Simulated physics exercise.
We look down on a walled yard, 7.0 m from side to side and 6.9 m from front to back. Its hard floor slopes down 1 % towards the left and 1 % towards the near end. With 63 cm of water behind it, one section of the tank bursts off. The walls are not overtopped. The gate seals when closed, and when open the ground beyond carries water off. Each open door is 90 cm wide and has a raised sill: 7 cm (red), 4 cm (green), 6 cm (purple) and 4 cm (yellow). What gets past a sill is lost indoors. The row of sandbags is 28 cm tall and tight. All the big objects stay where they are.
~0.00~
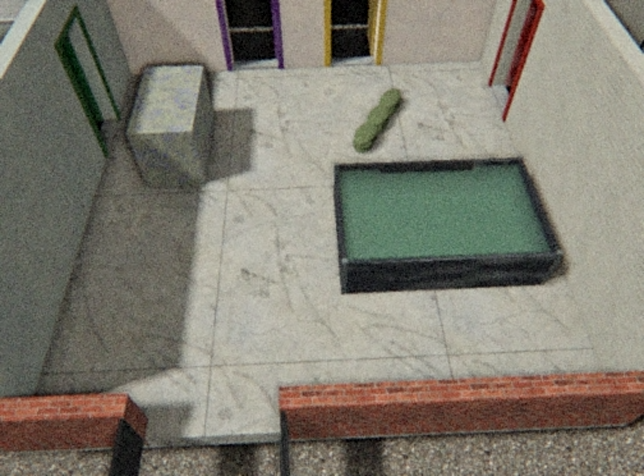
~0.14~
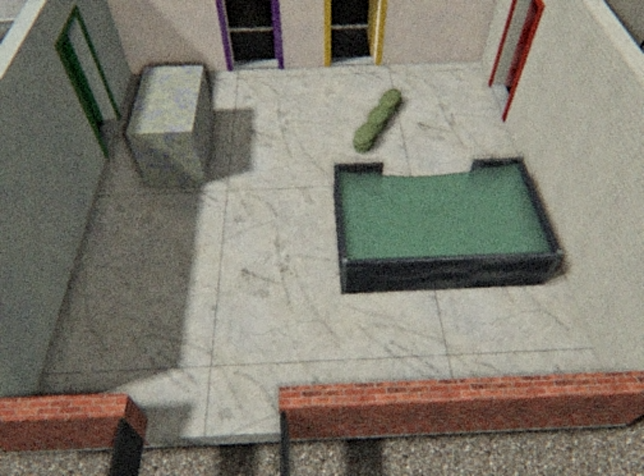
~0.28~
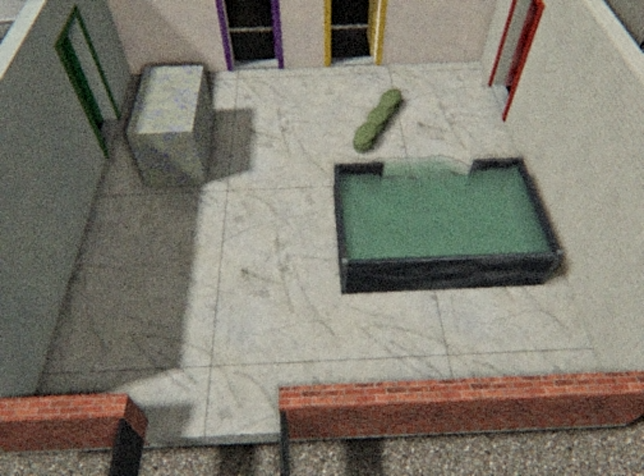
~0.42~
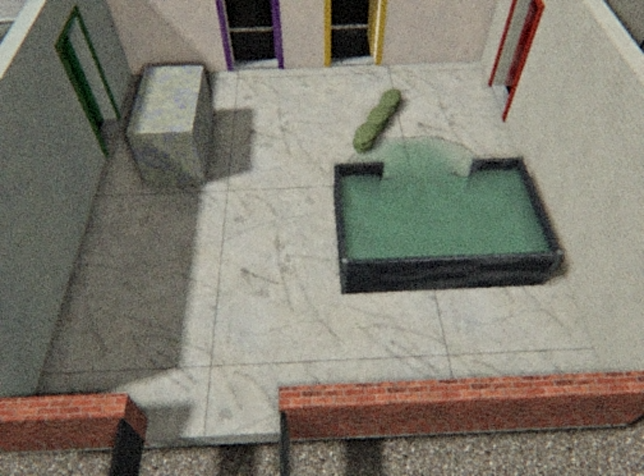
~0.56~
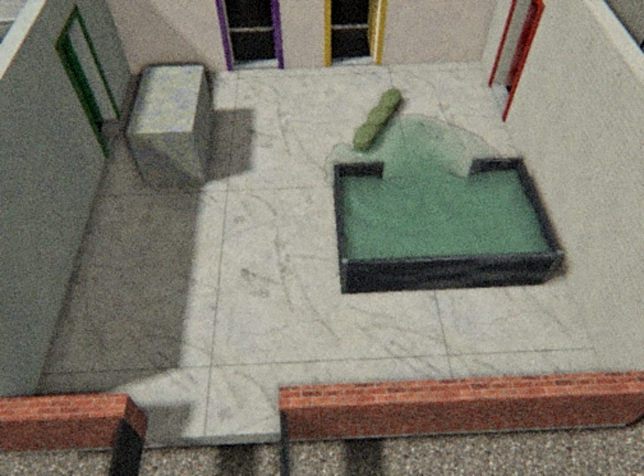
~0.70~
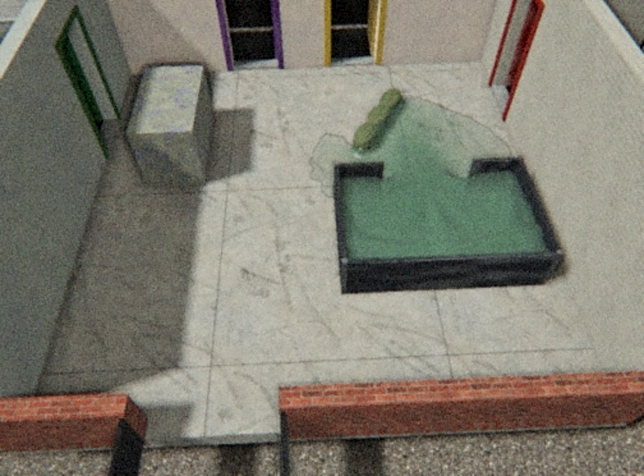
Green water pouring through a gap in the dark tank's far side, spreading across the pale yard floor and around a low hedge.
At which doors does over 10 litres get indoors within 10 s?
Door by door: At the red door it exceeds the limit; at the green door it goes over the limit; at the purple door it stays under the limit; at the yellow door it exceeds the limit.
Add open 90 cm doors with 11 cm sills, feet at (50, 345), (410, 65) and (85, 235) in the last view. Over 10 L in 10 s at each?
In that order: Under, past it, below.
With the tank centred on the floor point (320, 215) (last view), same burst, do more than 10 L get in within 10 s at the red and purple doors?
Against that limit: Red below, purple above.
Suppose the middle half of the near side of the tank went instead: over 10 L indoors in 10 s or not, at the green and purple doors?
Then: Green above, purple not over.
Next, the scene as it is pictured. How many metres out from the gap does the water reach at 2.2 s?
Roughly 4.2 m.
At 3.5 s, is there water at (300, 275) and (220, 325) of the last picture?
In that order: Not reached, still dry.
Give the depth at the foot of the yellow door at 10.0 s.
Roughly 4.5 cm deep.
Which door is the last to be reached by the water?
It is the green one.
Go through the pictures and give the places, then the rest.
In the first frame, still water, 63 cm deep, in the tank at (439, 210).
In the second frame, the front is at a hidden place, 0.7 m from the gap on the tank's far side; 0.3 m2 of floor is under water; 63 cm left at the back of the tank.
In the third frame, the front is at a hidden place, 1.0 m from the gap on the tank's far side; 1.2 m2 of floor is under water; 63 cm left at the back of the tank.
In the fourth frame, the front is at (382, 142), 1.4 m from the gap on the tank's far side; 2.3 m2 of floor is under water; 61 cm left at the back of the tank.
In the fifth frame, the front is at (421, 117), 1.9 m from the gap on the tank's far side; 3.6 m2 of floor is under water; 55 cm left at the back of the tank.
In the sixth frame, water pours out on the tank's far side and has run 2.4 m, to (410, 99); typically 7 cm deep outside, 56 cm at the tank's back.
After 1.4 s water covers 20 % of the floor and is deepest (40 cm) near (378, 139); red door 8 cm at the sill, 0 L in, green door not reached, purple door not reached, yellow door not reached.
After 2.2 s water covers 30 % of the floor and is deepest (46 cm) near (473, 85); red door 20 cm at the sill, 10 L in, green door not reached, purple door not reached, yellow door 4 cm at the sill, 0 L in.
After 3.5 s water covers 40 % of the floor and is deepest (24 cm) near (462, 109); red door 24 cm at the sill, 156 L in, green door not reached, purple door 4 cm at the sill, 0 L in, yellow door 9 cm at the sill, 4 L in.
After 6.0 s water covers 60 % of the floor and is deepest (17 cm) near (146, 92); red door 16 cm at the sill, 315 L in, green door 7 cm at the sill, 7 L in, purple door 3 cm at the sill, 0 L in, yellow door 7 cm at the sill, 28 L in.
After 10.0 s water covers 90 % of the floor and is deepest (12 cm) near (88, 420); red door 7 cm at the sill, 360 L in, green door 8 cm at the sill, 51 L in, purple door 2 cm at the sill, 0 L in, yellow door 4 cm at the sill, 42 L in.
